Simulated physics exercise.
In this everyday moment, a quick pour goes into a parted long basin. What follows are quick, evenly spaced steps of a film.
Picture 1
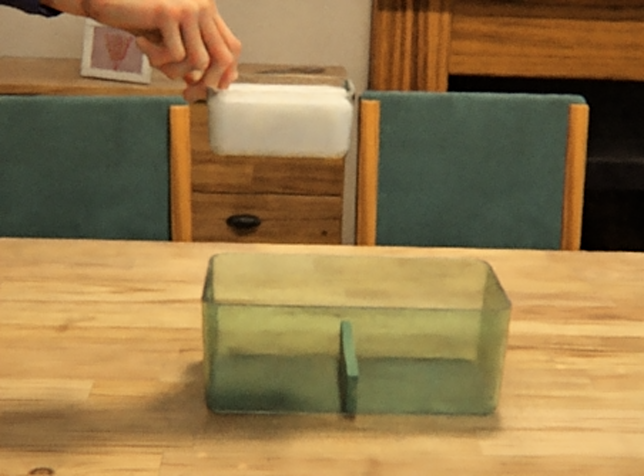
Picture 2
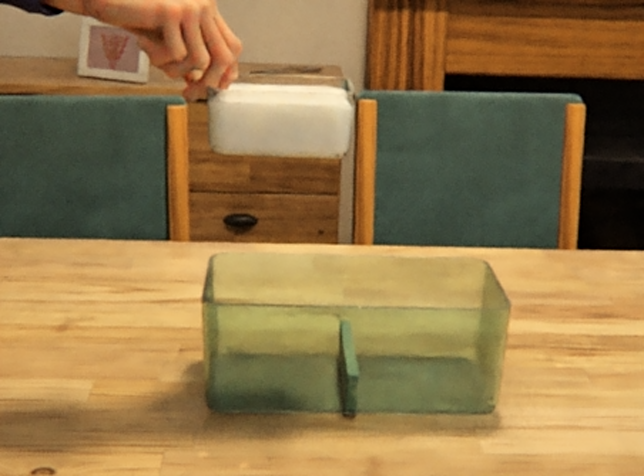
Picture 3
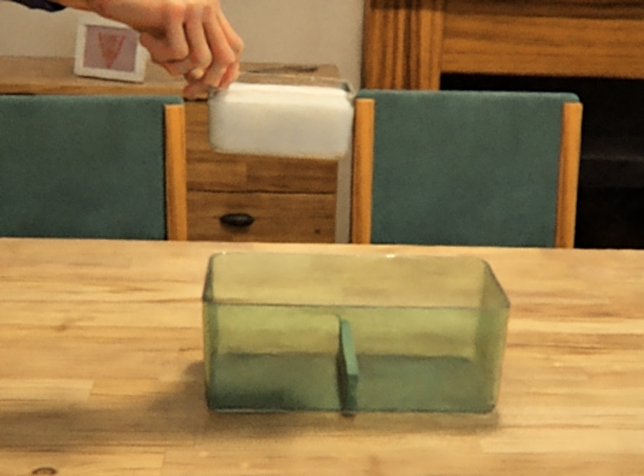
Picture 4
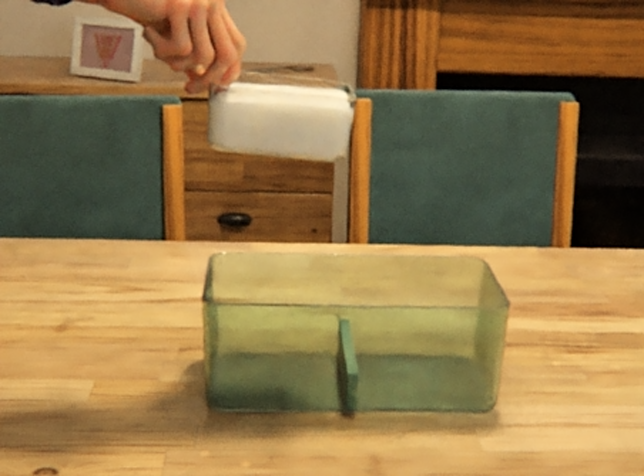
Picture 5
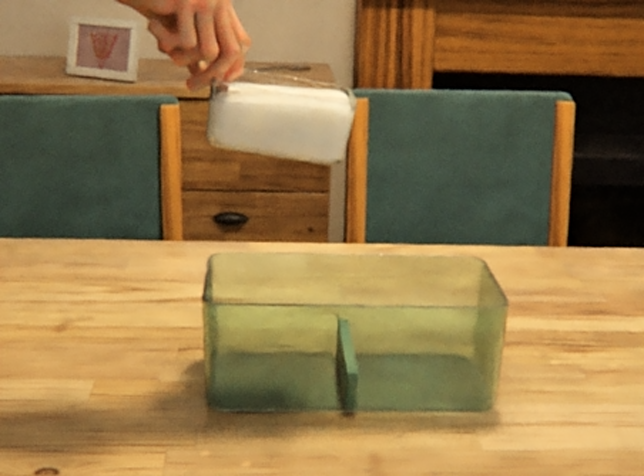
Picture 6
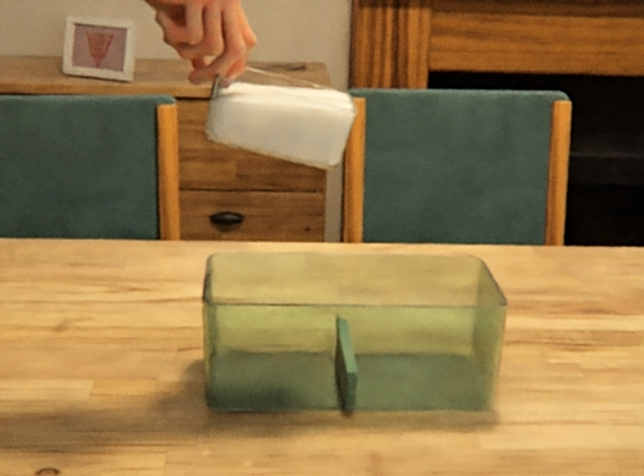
A hand holding a clear container of white contents slowly tilts it rightward above a divided green basin on a wooden table.
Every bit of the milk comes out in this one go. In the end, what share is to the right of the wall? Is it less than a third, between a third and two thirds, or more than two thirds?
My call is that the right side exceeds two thirds.
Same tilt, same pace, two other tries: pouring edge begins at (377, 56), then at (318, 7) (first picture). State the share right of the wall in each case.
The first start gives some 90 %, the second some 75 %.
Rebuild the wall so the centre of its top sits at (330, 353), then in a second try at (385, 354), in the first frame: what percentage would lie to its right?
90 % then 70 %, approximately.
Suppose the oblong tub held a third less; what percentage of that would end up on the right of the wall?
Best guess: Around 80 %.
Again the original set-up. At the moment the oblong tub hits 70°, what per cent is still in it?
Roughly 35 percent remains at that point.
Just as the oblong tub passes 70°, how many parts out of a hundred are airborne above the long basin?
Roughly 45 per cent.
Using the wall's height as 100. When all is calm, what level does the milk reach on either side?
On the left it sits near 10, while on the right it sits near 60.
A moment on, the oblong tub is tipped part way and 33 per cent is still to pour, 0 is left of the wall and 23 right of it.
Next, the oblong tub is tipped right over and 4 per cent is still to pour, 7 is left of the wall and 80 right of it.
Then the oblong tub is tipped right over and 0 per cent is still to pour, 16 is left of the wall and 82 right of it.
Later the oblong tub is tipped right over and 0 per cent is still to pour, 16 is left of the wall and 82 right of it.
Finally, 16 per cent lies left of the wall, 82 right of it and 2 outside.
